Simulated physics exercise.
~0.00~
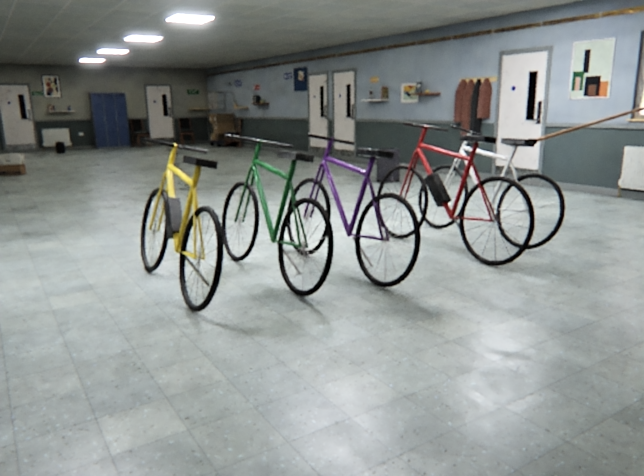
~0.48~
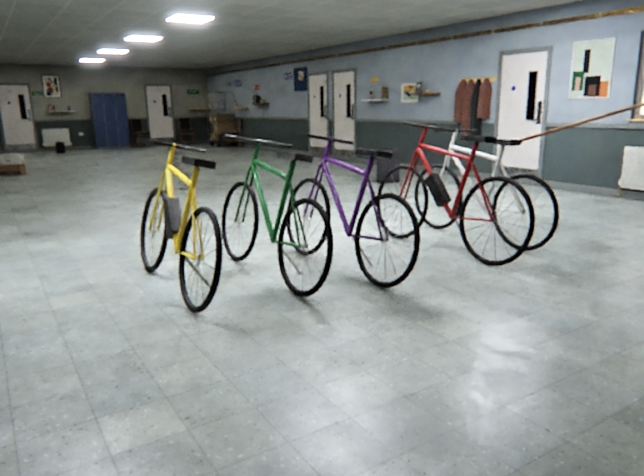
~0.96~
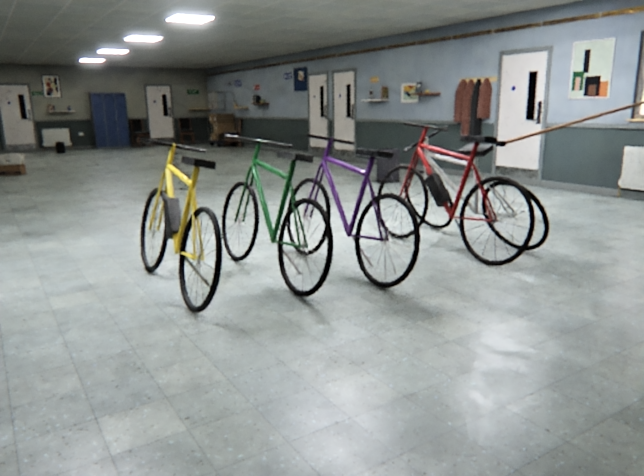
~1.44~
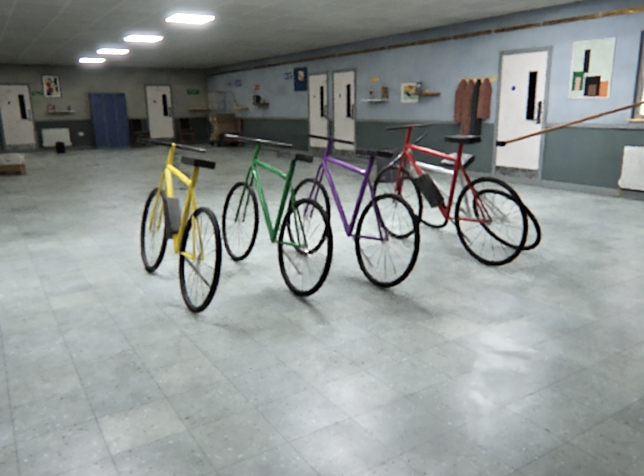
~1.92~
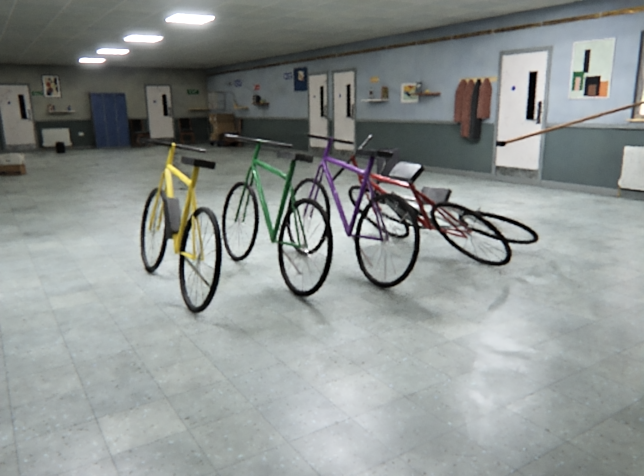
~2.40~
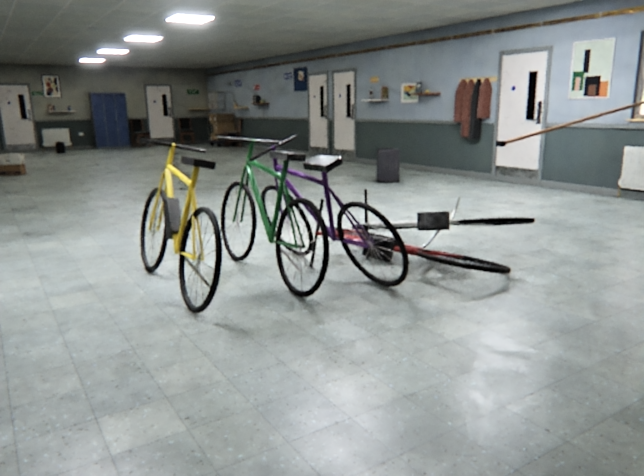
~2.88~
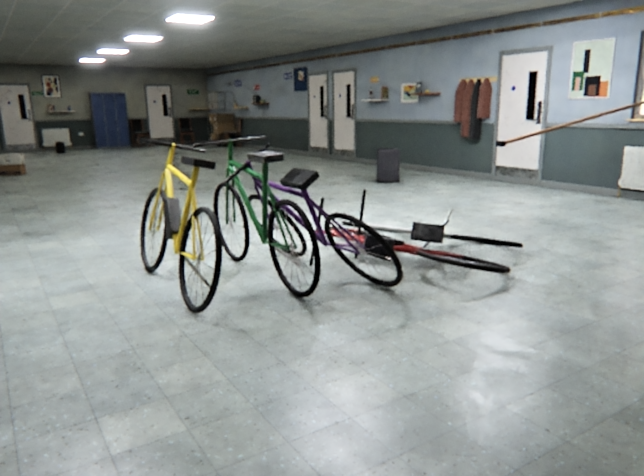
To begin with, five bicycles stand in a row on a tiled floor in a large room, and a long pole reaches in from the right toward the pale one at the far end. The pole moves slightly left and the pale bicycle tips left, behind the red one. The red bicycle then leans over too, and both drop to the floor. Next the purple bicycle tilts toward the green one, which tips slightly in turn. Finally, the purple bicycle leans steeply by the tilted green one, while the yellow bicycle still stands unmoved.
